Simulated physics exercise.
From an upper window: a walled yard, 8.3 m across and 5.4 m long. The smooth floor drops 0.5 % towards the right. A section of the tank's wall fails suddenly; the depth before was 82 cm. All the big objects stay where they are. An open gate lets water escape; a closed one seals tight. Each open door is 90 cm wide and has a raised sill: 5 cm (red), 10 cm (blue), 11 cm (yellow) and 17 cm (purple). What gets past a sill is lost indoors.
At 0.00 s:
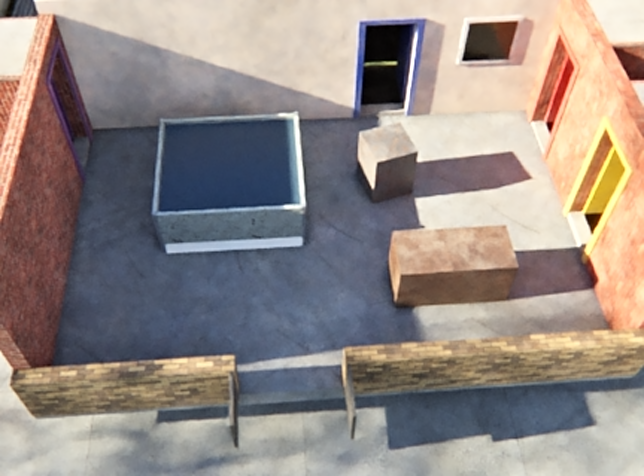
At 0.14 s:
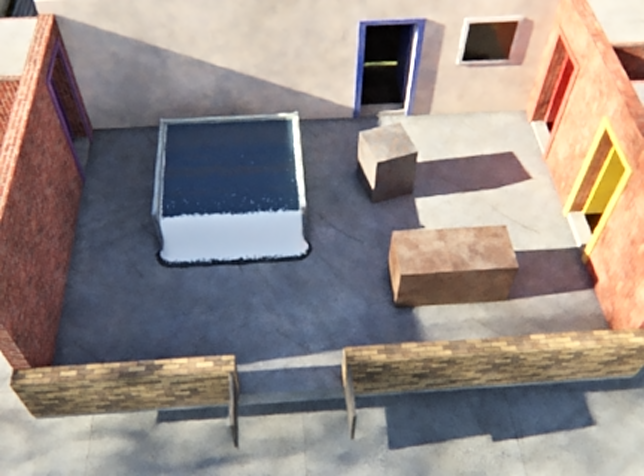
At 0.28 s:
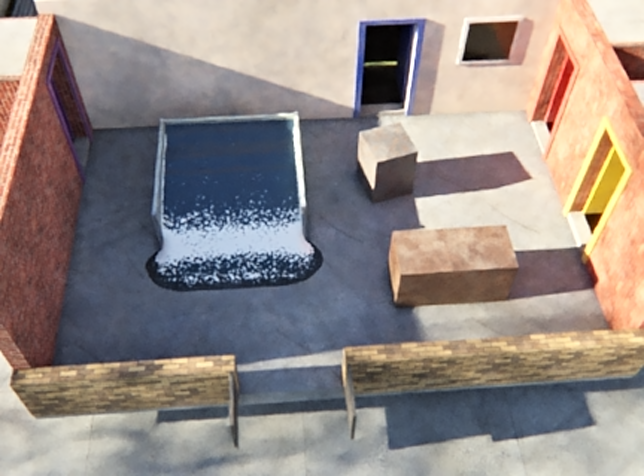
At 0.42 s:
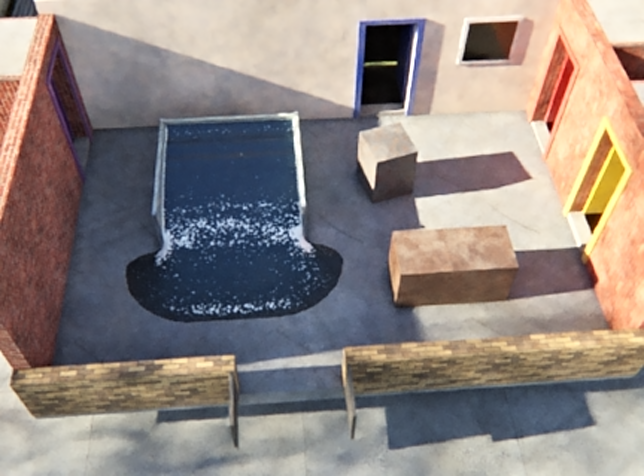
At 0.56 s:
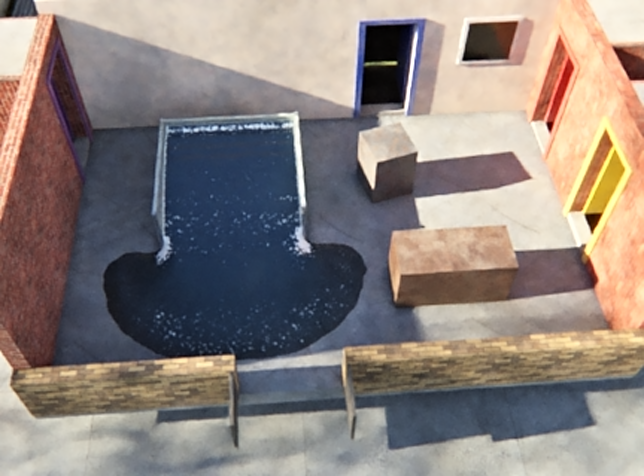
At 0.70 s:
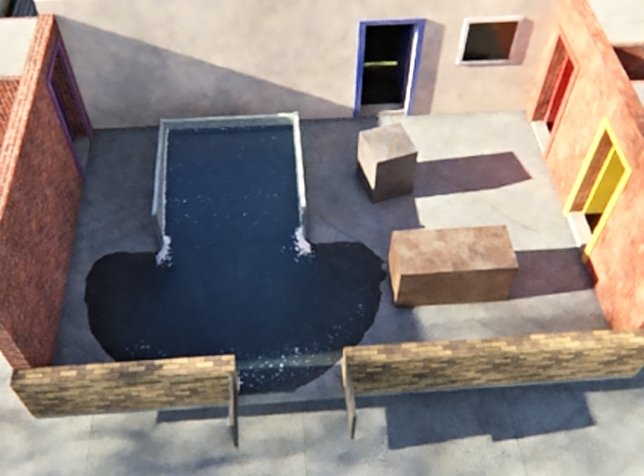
In a walled yard, dark water bursts from the front of a raised tank, foaming and spreading across the grey floor between brick walls.
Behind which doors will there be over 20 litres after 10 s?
The water let in: At the red door it goes over the limit; at the blue door it does not reach the limit; at the yellow door it does not reach the limit; at the purple door it keeps below the limit.
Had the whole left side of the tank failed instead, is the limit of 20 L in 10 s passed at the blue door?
Then: Blue not over.
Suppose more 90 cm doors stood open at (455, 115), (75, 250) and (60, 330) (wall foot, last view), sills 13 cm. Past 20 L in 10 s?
In that order: Under, under, above.
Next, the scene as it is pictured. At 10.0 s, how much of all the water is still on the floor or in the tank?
Some 60 per cent remains.
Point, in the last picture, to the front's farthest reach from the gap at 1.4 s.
Around (461, 364).
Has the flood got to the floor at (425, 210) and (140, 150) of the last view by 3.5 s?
In turn: Dry, wet.
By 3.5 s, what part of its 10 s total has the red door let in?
Some 0 per cent by then.
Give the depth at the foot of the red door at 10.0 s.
Roughly 12.0 cm deep.
After 1.4 s water covers 30 % of the floor and is deepest (50 cm) near (215, 369); red door not reached, blue door not reached, yellow door not reached, purple door not reached.
After 2.2 s water covers 35 % of the floor and is deepest (52 cm) near (62, 390); red door not reached, blue door not reached, yellow door not reached, purple door not reached.
After 3.5 s water covers 55 % of the floor and is deepest (28 cm) near (49, 391); red door not reached, blue door not reached, yellow door 5 cm at the sill, 0 L in, purple door 5 cm at the sill, 0 L in.
After 6.0 s water covers 80 % of the floor and is deepest (18 cm) near (116, 176); red door 2 cm at the sill, 0 L in, blue door not reached, yellow door 6 cm at the sill, 0 L in, purple door 17 cm at the sill, 4 L in.
After 10.0 s water covers 95 % of the floor and is deepest (12 cm) near (539, 177); red door 12 cm at the sill, 41 L in, blue door 3 cm at the sill, 0 L in, yellow door 5 cm at the sill, 0 L in, purple door 8 cm at the sill, 5 L in.
